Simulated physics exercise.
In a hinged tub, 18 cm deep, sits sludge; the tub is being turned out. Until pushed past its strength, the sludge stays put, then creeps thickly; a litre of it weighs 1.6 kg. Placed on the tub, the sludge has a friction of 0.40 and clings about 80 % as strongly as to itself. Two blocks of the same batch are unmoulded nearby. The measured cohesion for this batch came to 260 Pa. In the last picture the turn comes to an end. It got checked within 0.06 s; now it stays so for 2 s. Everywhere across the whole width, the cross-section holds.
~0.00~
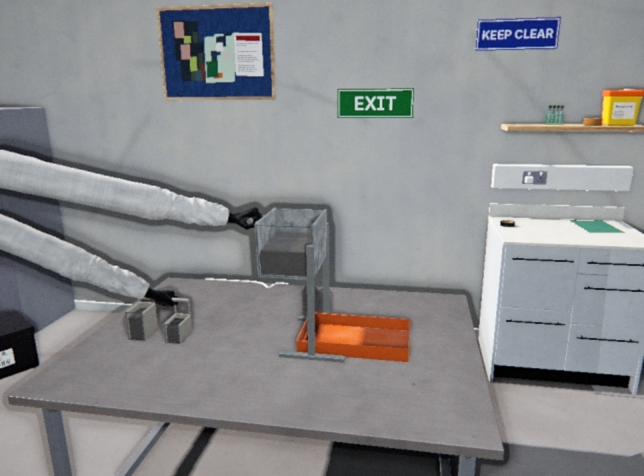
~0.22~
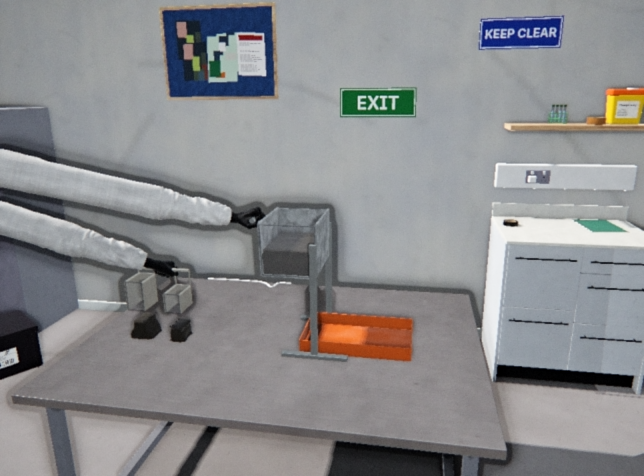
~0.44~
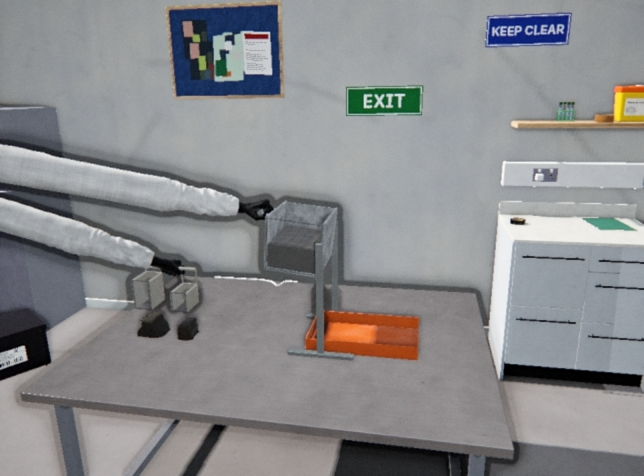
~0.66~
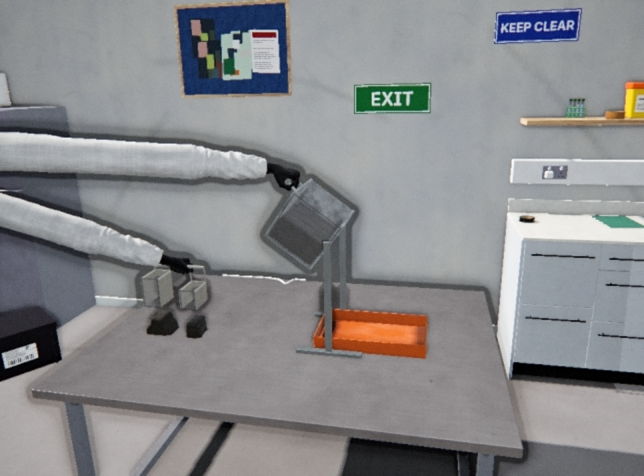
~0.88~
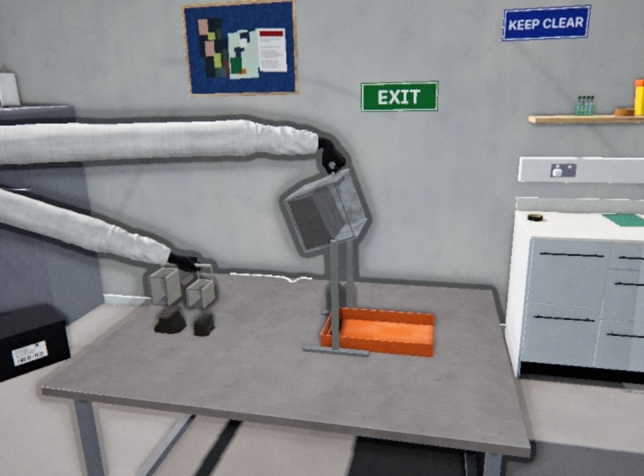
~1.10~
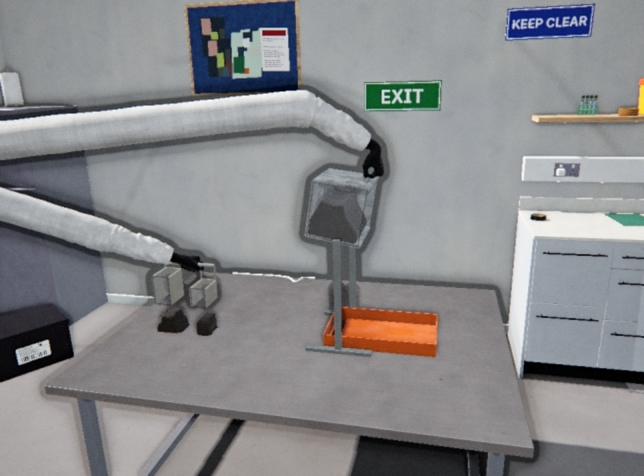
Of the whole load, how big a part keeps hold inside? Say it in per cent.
The part that keeps hold inside is about 43 %.
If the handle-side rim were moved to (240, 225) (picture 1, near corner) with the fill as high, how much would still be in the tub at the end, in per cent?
Remaining in tub at end: Approx. 35 %.
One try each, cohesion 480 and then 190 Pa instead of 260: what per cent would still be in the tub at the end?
60 %, then 35 %.
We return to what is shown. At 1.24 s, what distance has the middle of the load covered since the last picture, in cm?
6 cm.
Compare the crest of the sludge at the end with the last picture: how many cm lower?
Roughly 9 cm.
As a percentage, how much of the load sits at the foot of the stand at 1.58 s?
Near 45 per cent has got down by that time.
By 1.24 s, the tub is at 99 degrees and holds 82 %.
By 1.41 s, the tub is at 99 degrees and holds 51 %.
By 1.58 s, the tub is at 99 degrees and holds 43 %.
By 1.75 s, the tub is at 99 degrees and holds 43 %.
By 3.10 s, at the end, the tub is at 99 degrees and holds 43 %.
